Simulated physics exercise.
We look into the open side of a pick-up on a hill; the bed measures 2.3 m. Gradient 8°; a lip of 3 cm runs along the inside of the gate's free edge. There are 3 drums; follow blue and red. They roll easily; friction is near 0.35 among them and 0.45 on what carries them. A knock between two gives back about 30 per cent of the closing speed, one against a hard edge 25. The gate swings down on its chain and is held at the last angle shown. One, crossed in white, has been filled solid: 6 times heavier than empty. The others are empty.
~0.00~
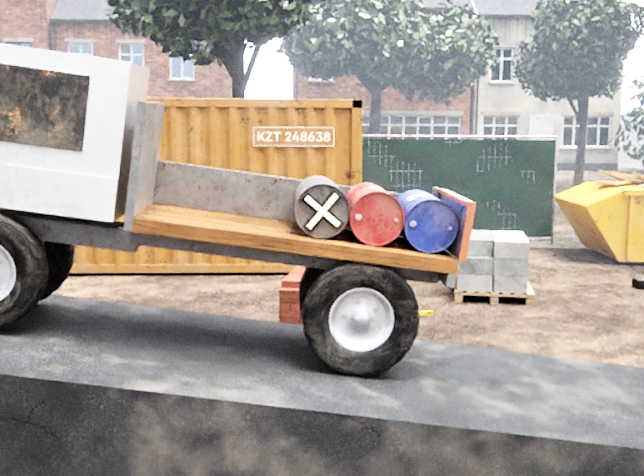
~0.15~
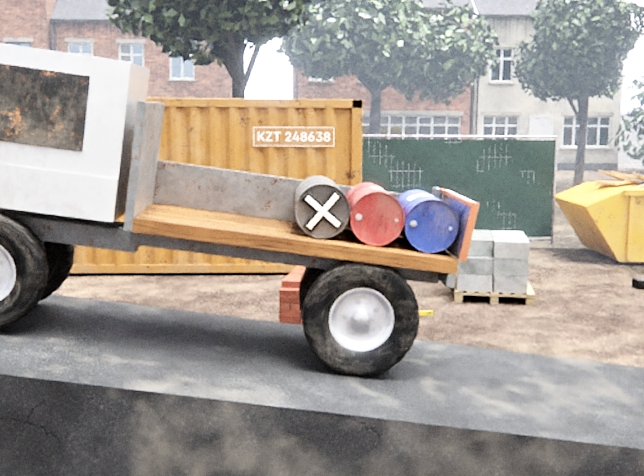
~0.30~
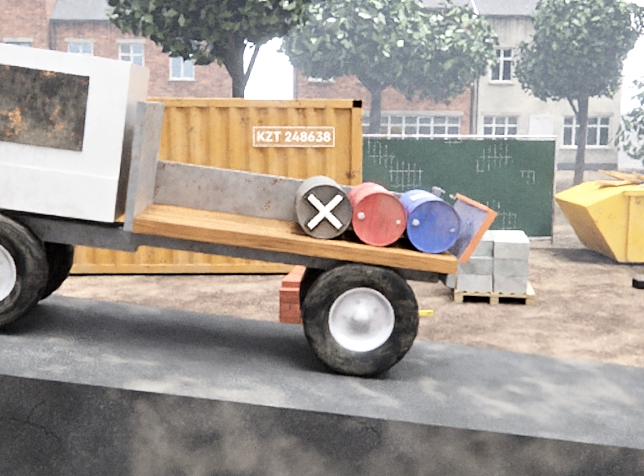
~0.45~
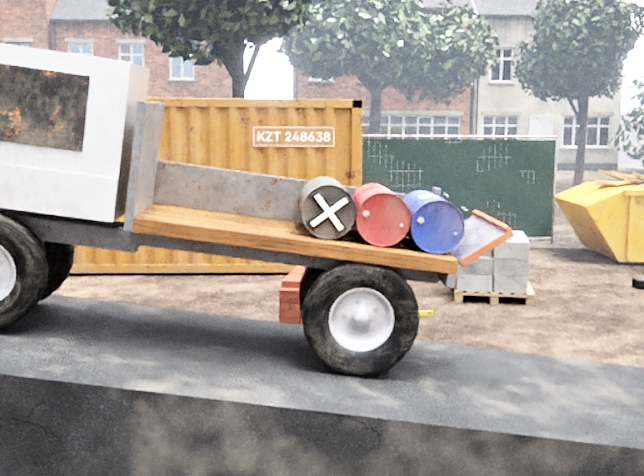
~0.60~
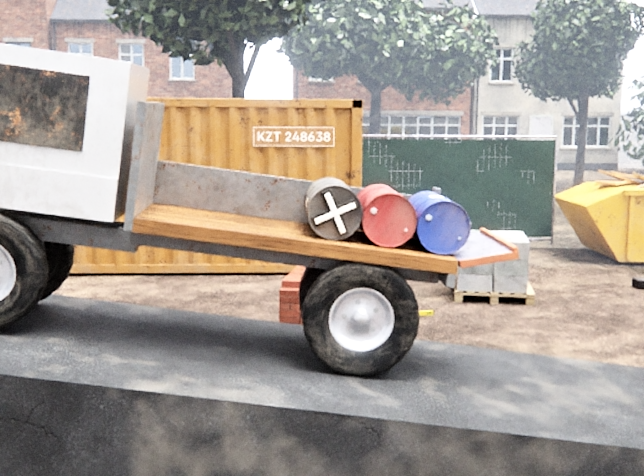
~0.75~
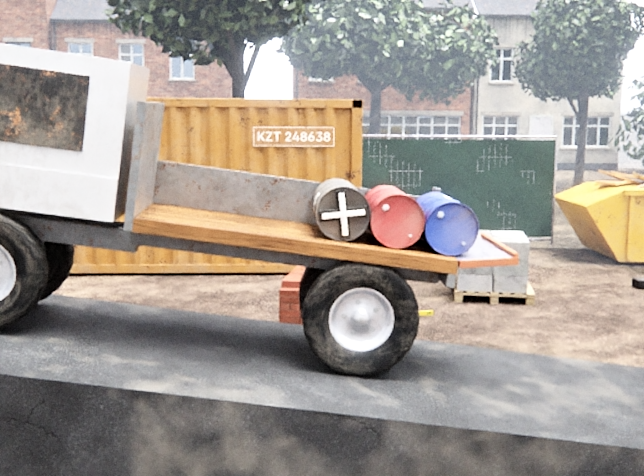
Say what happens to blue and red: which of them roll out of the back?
The blue one rolls out; the red one rolls out.
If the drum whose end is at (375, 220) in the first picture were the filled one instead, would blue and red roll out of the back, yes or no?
Then blue yes, red no.
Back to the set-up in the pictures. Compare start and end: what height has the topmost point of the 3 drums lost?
Some 15 cm lower.
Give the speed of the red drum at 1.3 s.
Near 0.6 m/s.
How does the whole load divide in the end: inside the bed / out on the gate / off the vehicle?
In that order: 1, 0, 2.
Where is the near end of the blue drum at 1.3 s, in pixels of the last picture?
Near (493, 228).
After 1.3 s, blue is on the gate, 25 cm past the hinge, rolling right; red is on the bed, 15 cm short of the hinge, rolling right; 0 of 3 are out.
After 1.9 s, blue is dropping off the gate; red is on the gate, 15 cm past the hinge, rolling right; 1 of 3 is out.
After 2.6 s, blue is out on the ground; red is dropping off the gate; 2 of 3 are out.
At rest (9.1 s), blue is out on the ground; red is out on the ground; 2 of 3 are out.
